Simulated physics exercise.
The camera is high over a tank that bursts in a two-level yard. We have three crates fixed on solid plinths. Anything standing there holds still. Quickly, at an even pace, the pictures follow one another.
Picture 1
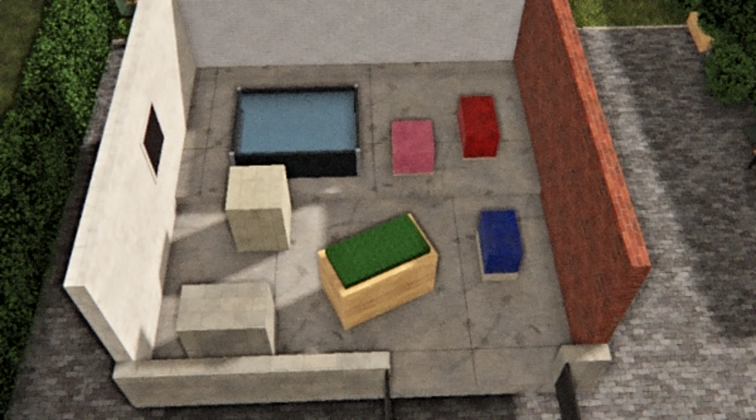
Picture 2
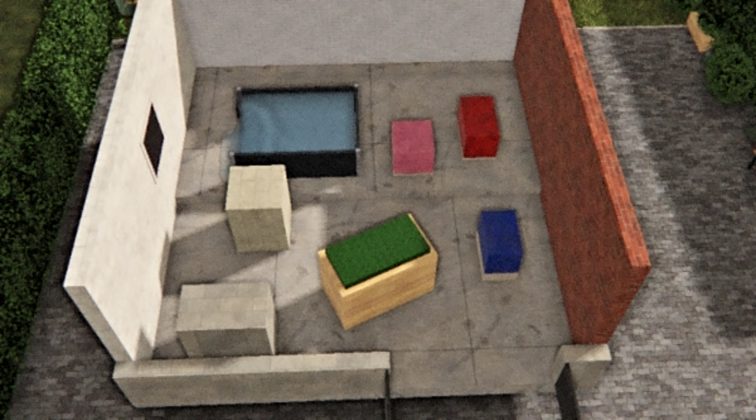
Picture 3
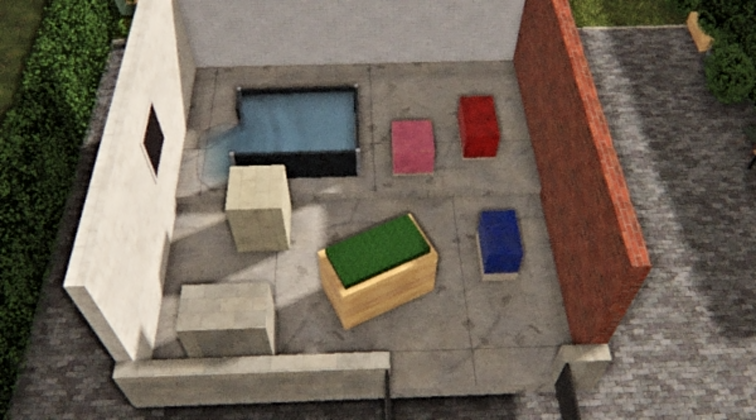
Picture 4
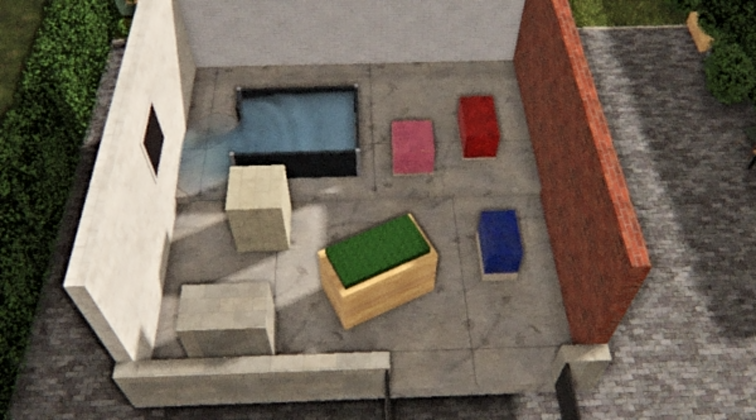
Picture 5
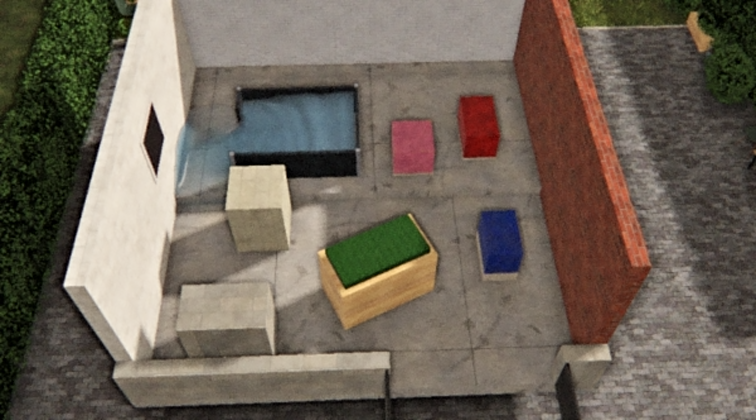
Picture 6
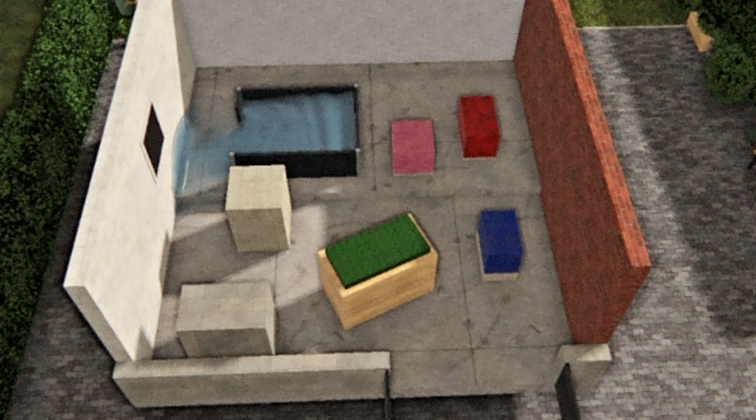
The clip opens on a high view of a walled yard, with still blue water in a dark open tank among colored and pale blocks. The tank's left side gives way and water spreads left across the floor, reaching the white wall and climbing slightly against it, while the blocks stay put.
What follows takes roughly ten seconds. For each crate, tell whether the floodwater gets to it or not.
Outcome: The red crate is reached by the water; the blue crate is missed by the water; the pink crate is missed by the water.
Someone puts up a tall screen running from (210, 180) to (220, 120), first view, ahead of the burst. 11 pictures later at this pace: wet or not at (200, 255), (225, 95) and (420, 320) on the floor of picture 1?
First inundated, then inundated, then unwetted.
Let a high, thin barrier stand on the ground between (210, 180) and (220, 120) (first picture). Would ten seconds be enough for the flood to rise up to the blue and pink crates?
As I see it, blue crate is untouched, while pink crate is untouched.
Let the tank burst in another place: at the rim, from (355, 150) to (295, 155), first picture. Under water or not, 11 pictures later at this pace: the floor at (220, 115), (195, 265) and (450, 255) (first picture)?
So it's nothing at the first, nothing at the second and liquid at the third.
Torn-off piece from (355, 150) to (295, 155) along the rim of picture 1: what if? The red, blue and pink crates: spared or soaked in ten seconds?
Crate by crate: Red - left alone; blue - left alone; pink - left alone.
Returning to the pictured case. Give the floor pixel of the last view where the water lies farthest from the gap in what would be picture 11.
The wet edge reaches furthest near (161, 305).
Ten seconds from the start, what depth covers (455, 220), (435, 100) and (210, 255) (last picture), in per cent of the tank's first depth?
Respectively 12, 8 and 6 per cent.
A moment on, water covers 15 % of the floor; the red crate not reached, the blue crate not reached, the pink crate not reached.
Next, water covers 25 % of the floor; the red crate not reached, the blue crate not reached, the pink crate not reached.
Then, water covers 45 % of the floor; the red crate not reached, the blue crate not reached, the pink crate not reached.
Later, water covers 80 % of the floor; the red crate water round its plinth, the blue crate water round its plinth, the pink crate water round its plinth.
In the end, water covers 90 % of the floor; the red crate was topped, the blue crate stayed above the water, the pink crate stayed above the water.
